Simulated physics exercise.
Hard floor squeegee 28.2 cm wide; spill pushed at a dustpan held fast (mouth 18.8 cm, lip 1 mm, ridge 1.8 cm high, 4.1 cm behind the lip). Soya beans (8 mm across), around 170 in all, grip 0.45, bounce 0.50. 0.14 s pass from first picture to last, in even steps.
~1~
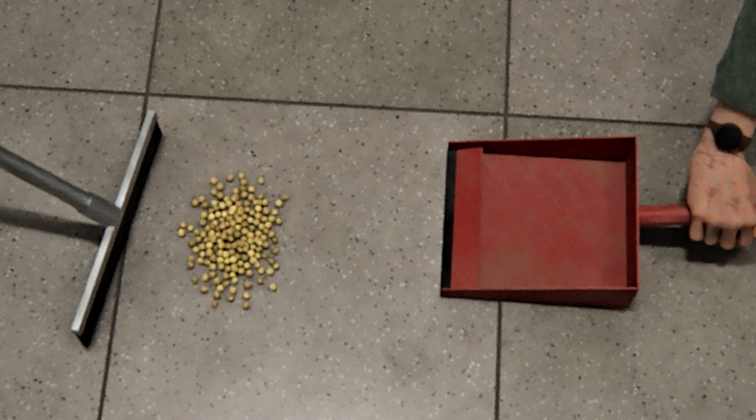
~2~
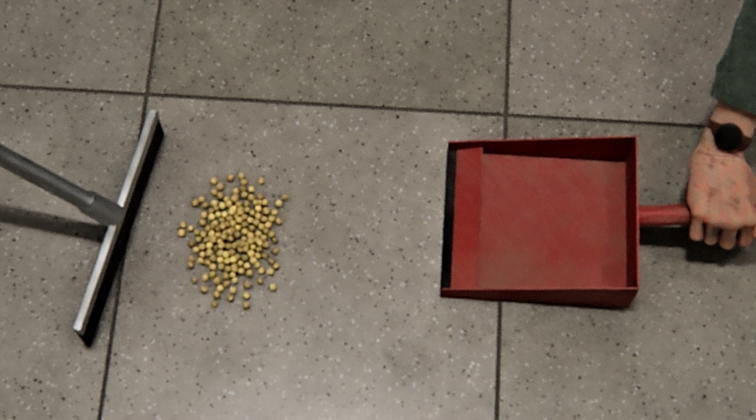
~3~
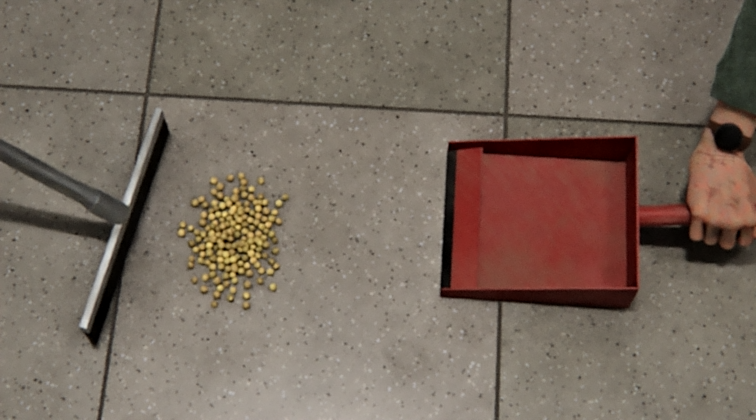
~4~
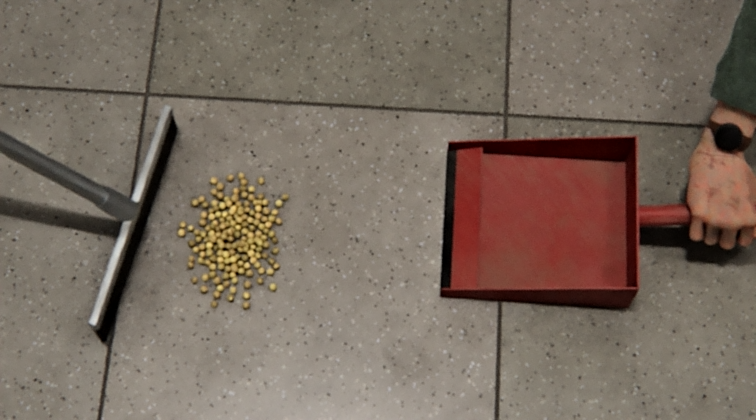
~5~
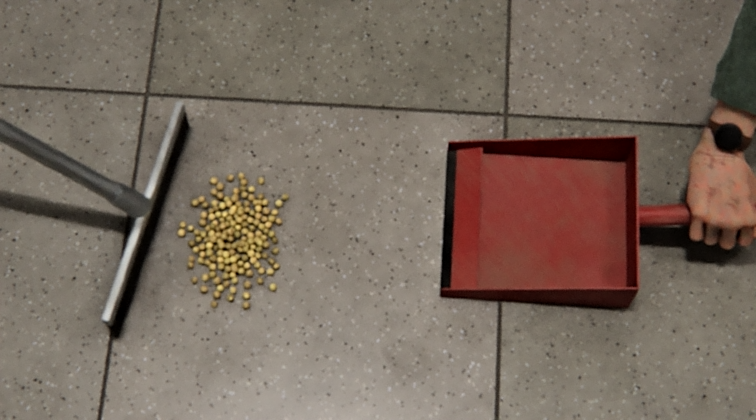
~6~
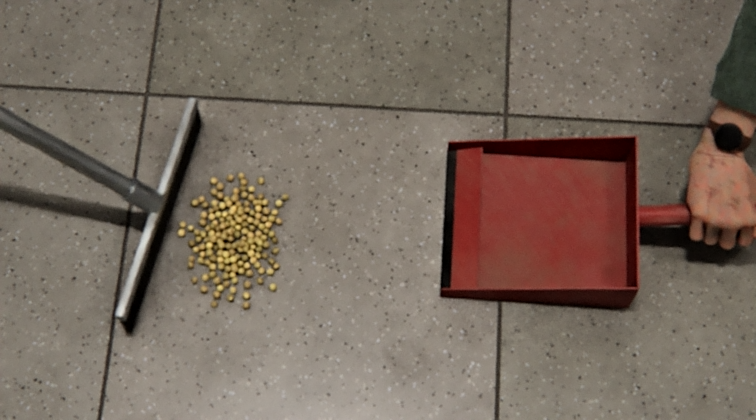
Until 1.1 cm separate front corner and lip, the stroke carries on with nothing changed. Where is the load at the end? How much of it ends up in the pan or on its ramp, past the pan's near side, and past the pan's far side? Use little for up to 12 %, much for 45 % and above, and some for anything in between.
Pan: Little; near side: Some; far side: Little.
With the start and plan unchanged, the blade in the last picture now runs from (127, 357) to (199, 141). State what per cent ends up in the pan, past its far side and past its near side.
Per cent by place - pan 5, far side 0, near side 60.
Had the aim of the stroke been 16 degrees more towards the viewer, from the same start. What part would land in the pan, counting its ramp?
Result: Close to 15 %, ramp counted.
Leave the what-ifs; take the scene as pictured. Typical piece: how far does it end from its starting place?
About 22 cm.
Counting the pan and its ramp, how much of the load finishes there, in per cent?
About 5 per cent.
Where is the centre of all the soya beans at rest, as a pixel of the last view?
Close to pixel (429, 238).
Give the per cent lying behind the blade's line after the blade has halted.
Roughly 20 percent of it.
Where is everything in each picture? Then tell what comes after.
The first frame shows blade from (78, 330) to (152, 117), moved 0.0 cm, 0 of the pieces shifted so far; middle of the pieces at (237, 234); pan at (552, 228).
The second frame shows blade from (80, 330) to (154, 117), moved 0.2 cm, 0 of the pieces shifted so far; middle of the pieces at (237, 234).
The third frame shows blade from (85, 328) to (160, 115), moved 0.9 cm, 0 of the pieces shifted so far; middle of the pieces at (237, 234).
The fourth frame shows blade from (95, 325) to (168, 112), moved 2.0 cm, 0 of the pieces shifted so far; middle of the pieces at (237, 234).
The fifth frame shows blade from (108, 321) to (181, 109), moved 3.5 cm, 0 of the pieces shifted so far; middle of the pieces at (237, 234).
The sixth frame shows blade from (122, 316) to (193, 105), moved 5.1 cm, 0 of the pieces shifted so far; middle of the pieces at (237, 234); pan at (552, 228).
Then, 0.29 s after the last picture, middle of the blade 19 cm from the lip; 0 % over the lip, far side 0 %, near side 15 %.
Then, 0.49 s after the last picture, middle of the blade 9 cm from the lip; 0 % over the lip, far side 5 %, near side 20 %.
Then, 0.80 s after the last picture, middle of the blade 4 cm from the lip; 5 % over the lip, far side 10 %, near side 25 %.
In the end, pan 5 %, near side 25 %, far side 10 %, in front of the lip or behind the blade 60 %.
